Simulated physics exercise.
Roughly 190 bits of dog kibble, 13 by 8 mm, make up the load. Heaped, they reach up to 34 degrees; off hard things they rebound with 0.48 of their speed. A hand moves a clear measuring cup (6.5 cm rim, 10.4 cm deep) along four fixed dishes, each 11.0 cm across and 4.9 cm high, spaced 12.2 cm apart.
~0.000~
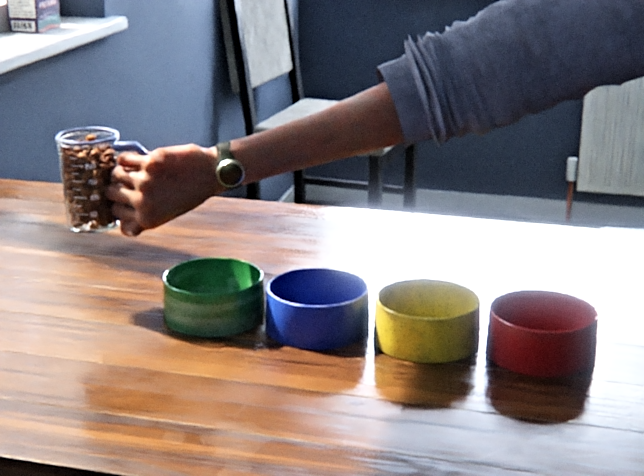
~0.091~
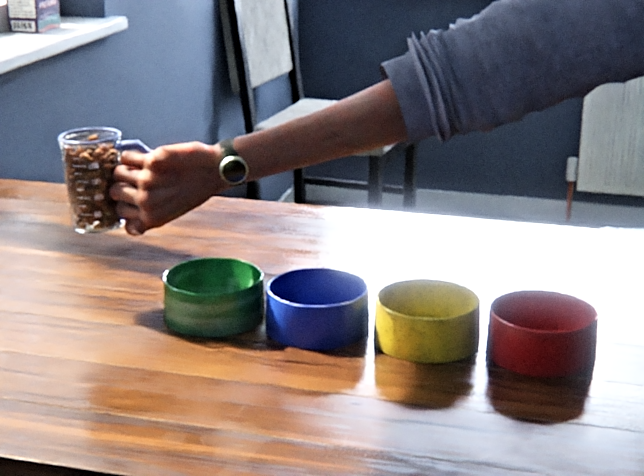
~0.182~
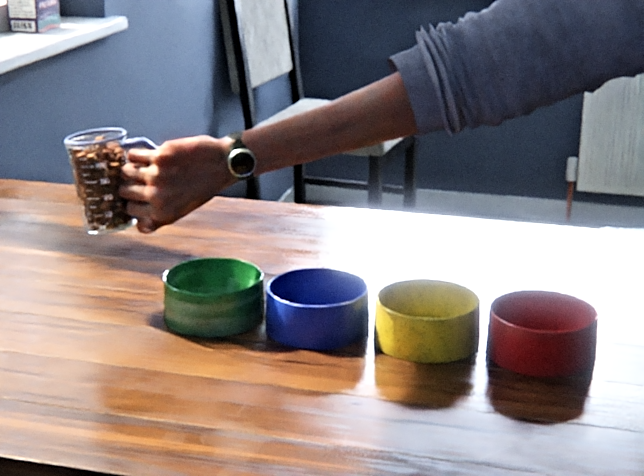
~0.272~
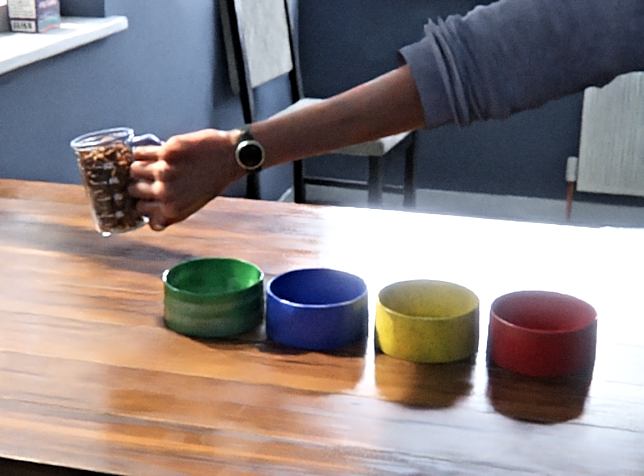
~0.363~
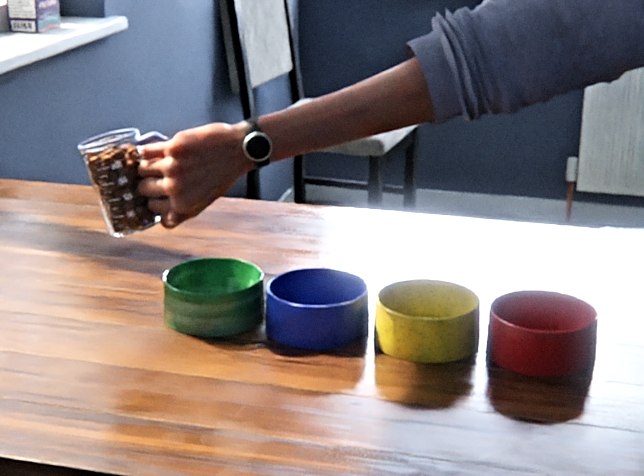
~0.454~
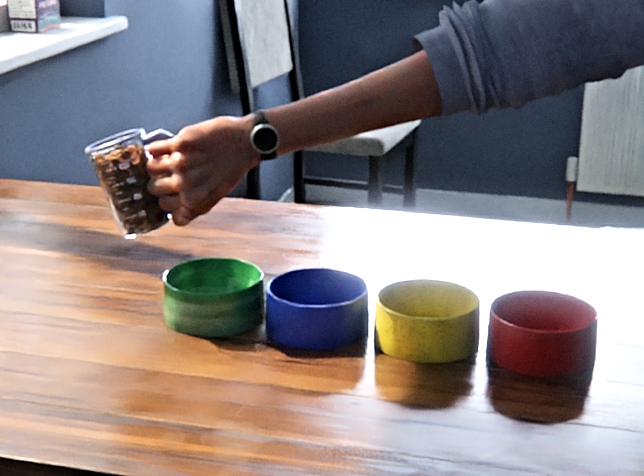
A hand lifts a clear cup of brown kibble, moving it right and tilting it left.
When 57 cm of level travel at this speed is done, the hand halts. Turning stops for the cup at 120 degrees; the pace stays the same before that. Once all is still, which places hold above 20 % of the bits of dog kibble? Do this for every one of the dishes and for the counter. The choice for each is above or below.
My prediction: Red dish: The share is going to stay within a fifth; blue dish: The share is going to pass a fifth; green dish: The share is going to stay within a fifth; yellow dish: The share is going to stay within a fifth; counter: The share is going to stay within a fifth.
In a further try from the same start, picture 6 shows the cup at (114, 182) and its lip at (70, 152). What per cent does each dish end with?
You'd end up with red at 0, blue at 0, green at 20 and yellow at 0.
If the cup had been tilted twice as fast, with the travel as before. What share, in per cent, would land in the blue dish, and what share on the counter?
I'd say blue ends at 0 while the counter ends at 20.
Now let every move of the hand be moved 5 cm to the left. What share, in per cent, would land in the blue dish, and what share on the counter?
Blue 50, counter 20.
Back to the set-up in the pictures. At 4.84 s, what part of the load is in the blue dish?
Close to 85 percent of the load.
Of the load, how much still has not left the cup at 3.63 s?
Around 0 in a hundred.
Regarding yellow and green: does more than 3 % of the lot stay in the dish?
For the yellow dish, no, it doesn't; for the green dish, yes, it does.
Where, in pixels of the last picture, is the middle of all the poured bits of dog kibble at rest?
Est. centre at rest: (317, 312) px.
After 2.36 s, tilt 110 degrees; cup holds 80 %, blue 5 %, green 10 %.
Then, at 3.63 s, tilt 120 degrees; cup holds 0 %, blue 85 %, green 10 %.
After 4.84 s, tilt 120 degrees; cup holds 0 %, blue 85 %, green 10 %.
By 5.1 s all is still; red 0 %, blue 85 %, green 10 %, yellow 0 %, counter 5 %.
